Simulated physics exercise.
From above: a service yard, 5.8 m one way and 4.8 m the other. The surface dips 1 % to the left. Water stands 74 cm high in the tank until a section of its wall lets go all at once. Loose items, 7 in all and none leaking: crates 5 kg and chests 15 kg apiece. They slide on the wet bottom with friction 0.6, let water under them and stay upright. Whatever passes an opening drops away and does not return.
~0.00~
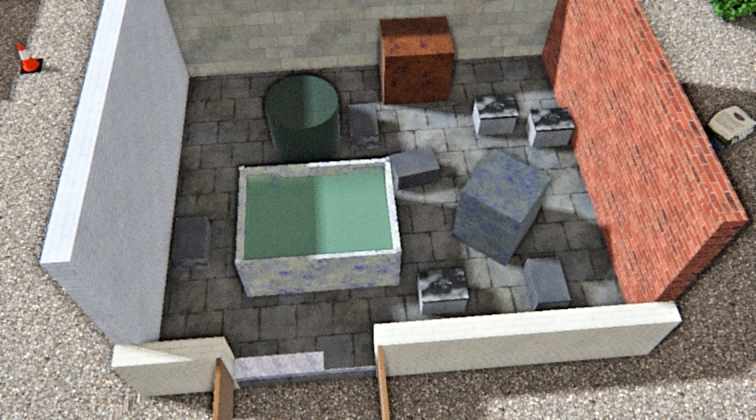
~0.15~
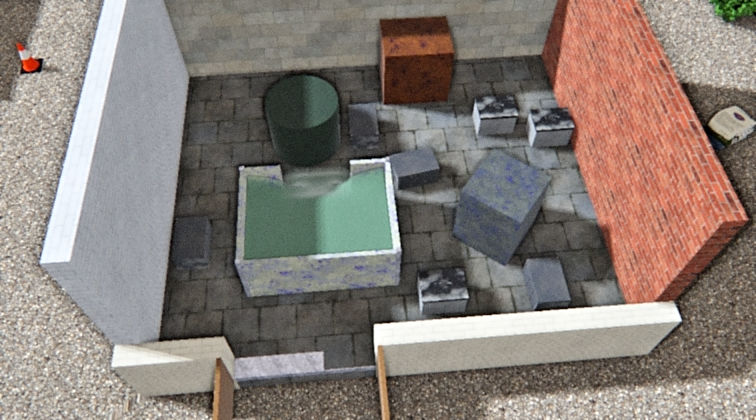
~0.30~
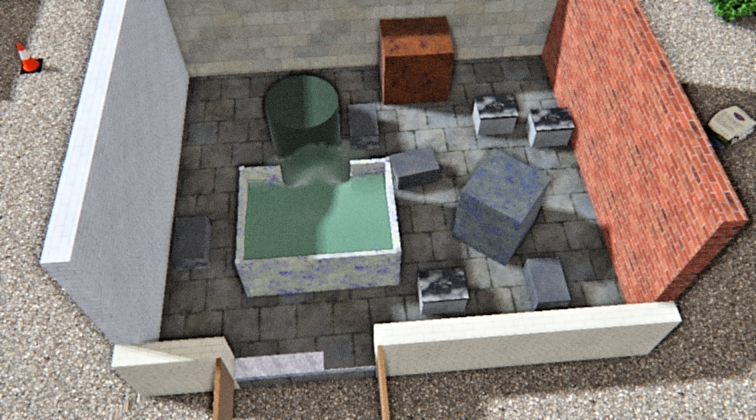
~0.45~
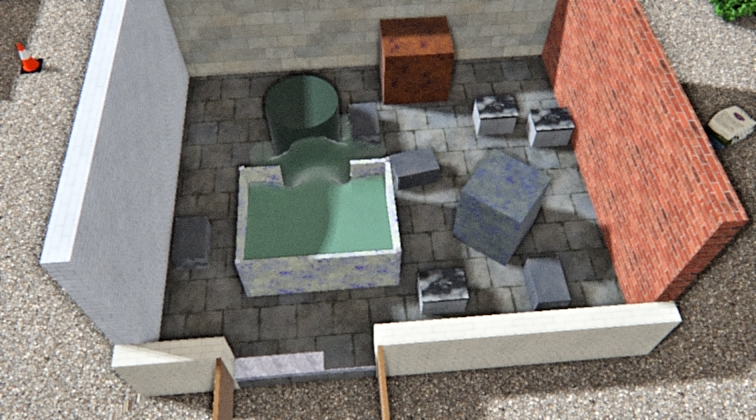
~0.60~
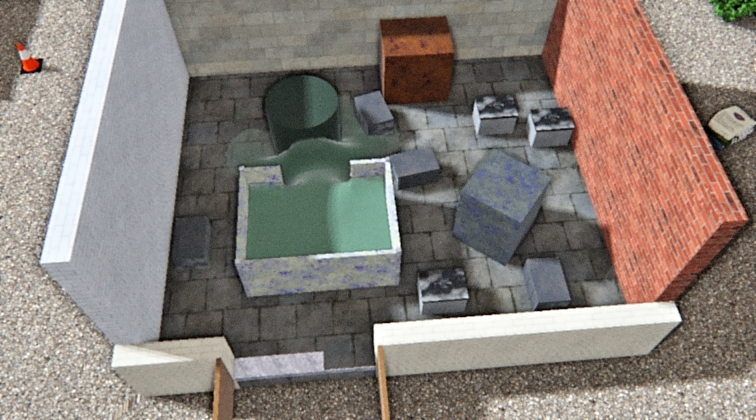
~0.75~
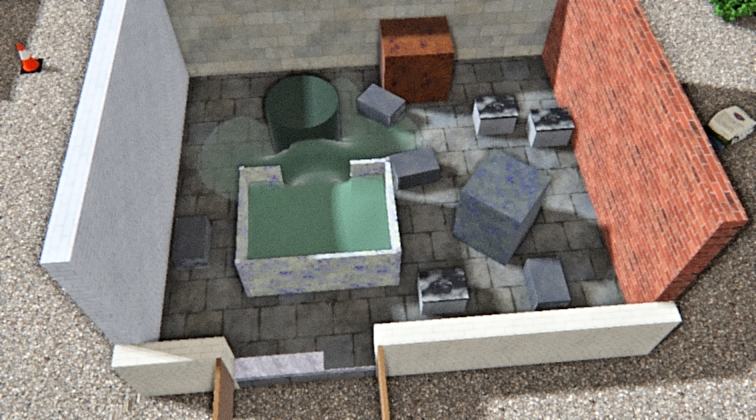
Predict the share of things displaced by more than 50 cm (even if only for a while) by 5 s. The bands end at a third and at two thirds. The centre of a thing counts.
It is at least two thirds.
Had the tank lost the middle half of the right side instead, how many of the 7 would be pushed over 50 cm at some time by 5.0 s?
In that case 3 of them.
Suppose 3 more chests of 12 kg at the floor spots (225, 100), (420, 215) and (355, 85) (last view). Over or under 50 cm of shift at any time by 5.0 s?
In turn: Over, under, past it.
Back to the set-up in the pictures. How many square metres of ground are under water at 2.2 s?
Some 18 m2.
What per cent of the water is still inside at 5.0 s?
About 98 per cent.
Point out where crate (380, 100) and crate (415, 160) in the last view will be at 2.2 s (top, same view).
Around (426, 96) and (440, 187).
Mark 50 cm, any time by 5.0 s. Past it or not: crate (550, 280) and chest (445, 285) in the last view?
In turn: Under, short of it.
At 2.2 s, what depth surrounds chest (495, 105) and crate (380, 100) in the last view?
Roughly 10 and 9 cm.
After 1.1 s 1 of 7 are over 50 cm from their spots; 1 afloat.
After 2.2 s 2 of 7 are over 50 cm from their spots; 2 afloat.
After 3.5 s 5 of 7 are over 50 cm from their spots; 4 afloat.
After 5.0 s 5 of 7 are over 50 cm from their spots, and 5 have been at some point; 3 afloat.
